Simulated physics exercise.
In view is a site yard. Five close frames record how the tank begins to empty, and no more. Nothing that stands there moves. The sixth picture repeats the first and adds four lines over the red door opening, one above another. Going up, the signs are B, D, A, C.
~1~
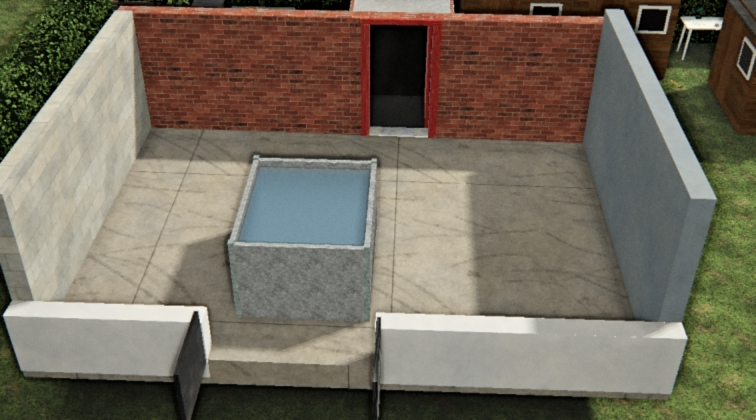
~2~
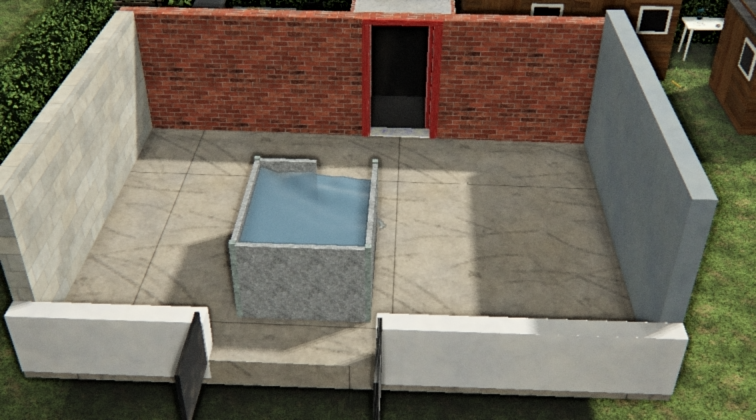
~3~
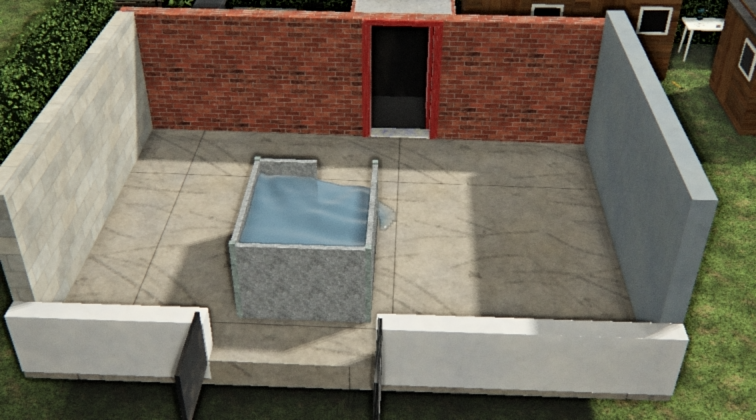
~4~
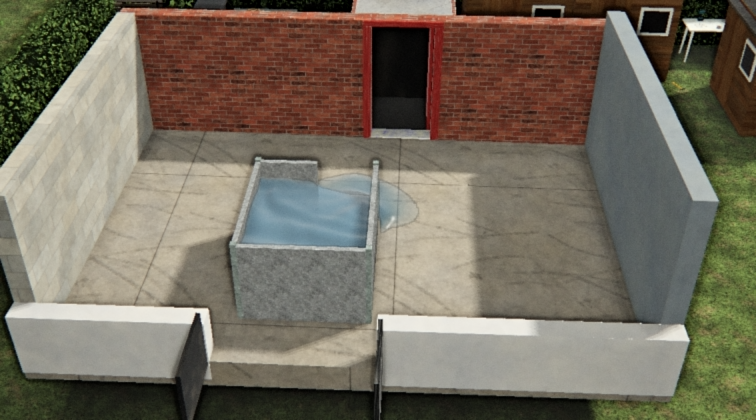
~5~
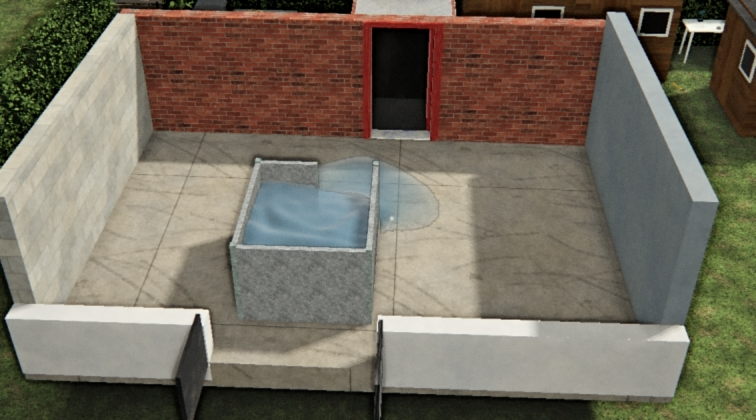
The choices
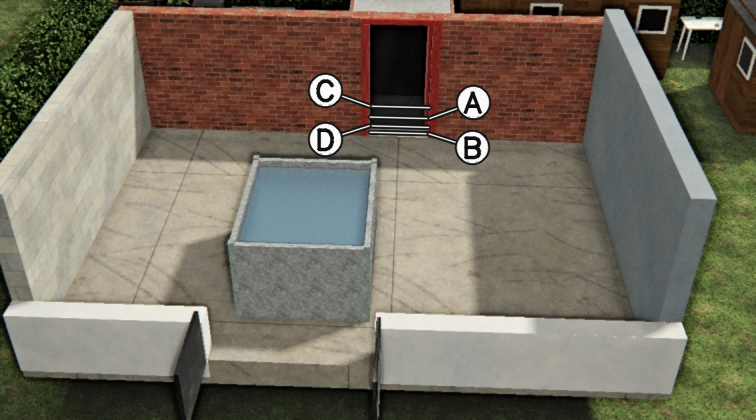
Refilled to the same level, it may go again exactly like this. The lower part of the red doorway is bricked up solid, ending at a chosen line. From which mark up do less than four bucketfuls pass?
A will do.
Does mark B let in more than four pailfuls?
Yes, that goes wrong.
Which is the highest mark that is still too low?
That is mark D.
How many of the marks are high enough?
Two of the four.
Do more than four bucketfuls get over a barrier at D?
Yes, that goes wrong.
In white, A at (399, 117); B at (399, 133); C at (399, 106); D at (399, 126); from the bottom up B, D, A, C.
If A is chosen, a bucket or two gets in.
If B is chosen, dozens of bucketfuls pour in.
If C is chosen, nothing gets over.
If D is chosen, some 15 bucketfuls get in.
